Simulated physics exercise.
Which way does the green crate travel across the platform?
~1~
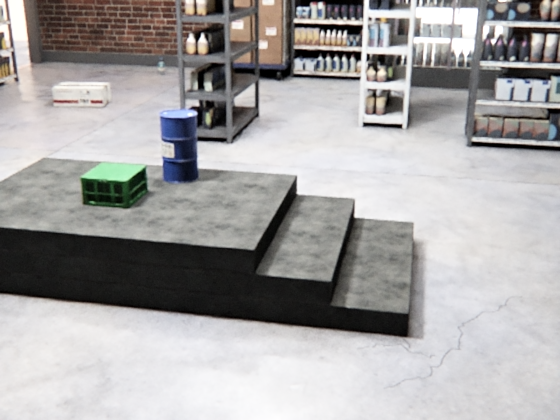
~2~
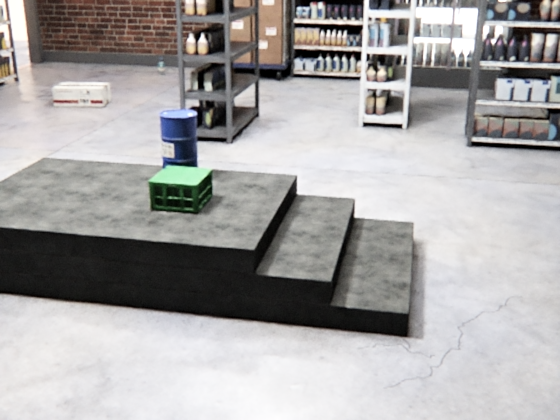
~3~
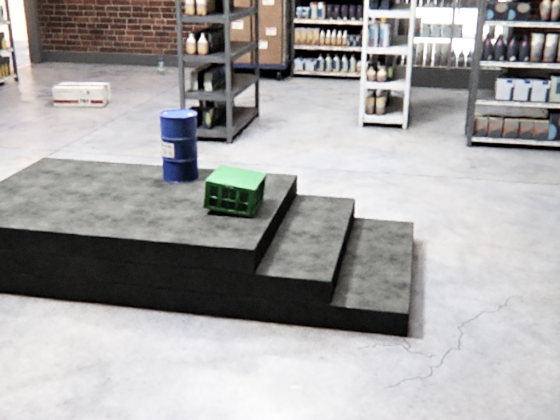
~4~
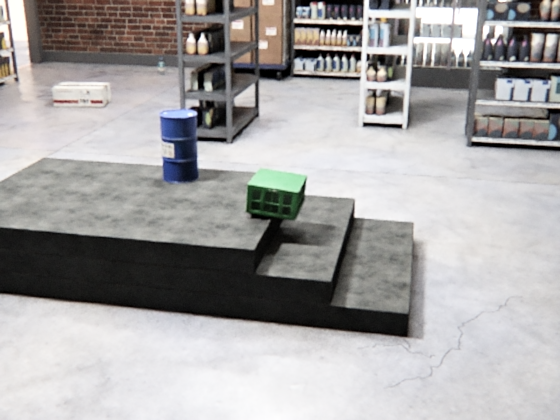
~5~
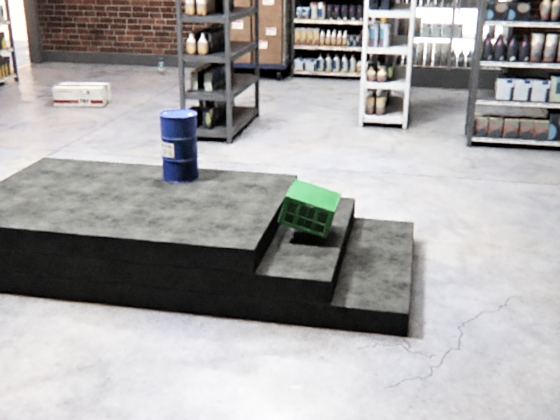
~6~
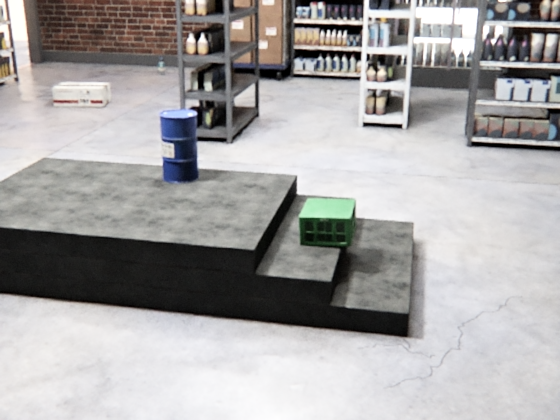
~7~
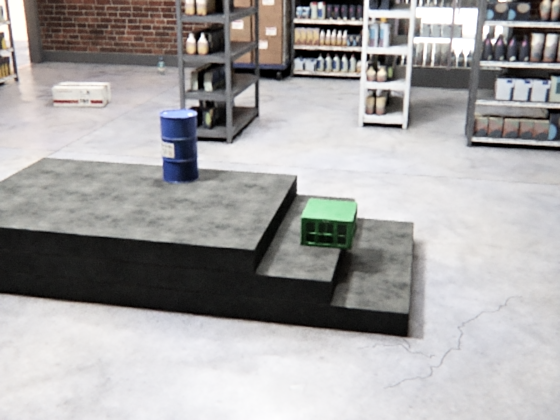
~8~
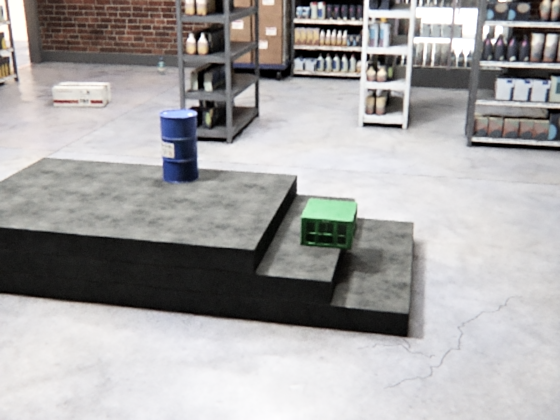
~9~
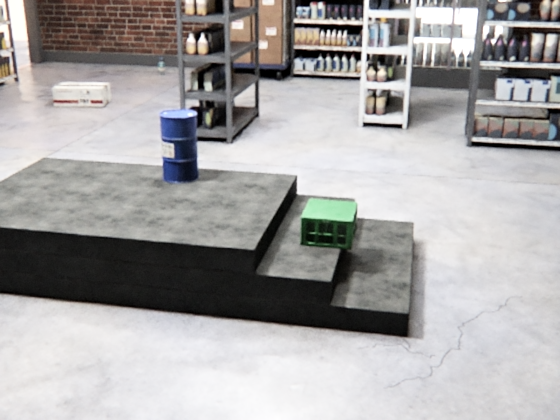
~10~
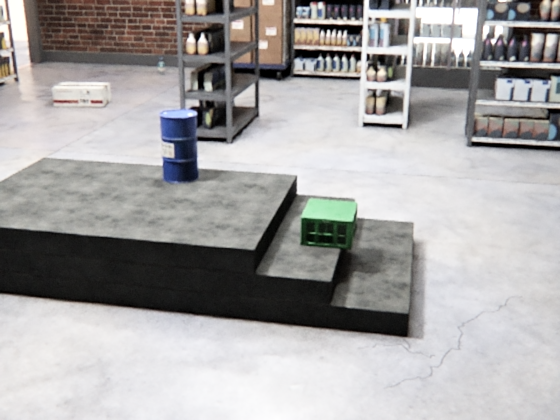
The green crate moves to the right, passing in front of the blue canister on its way to the steps.
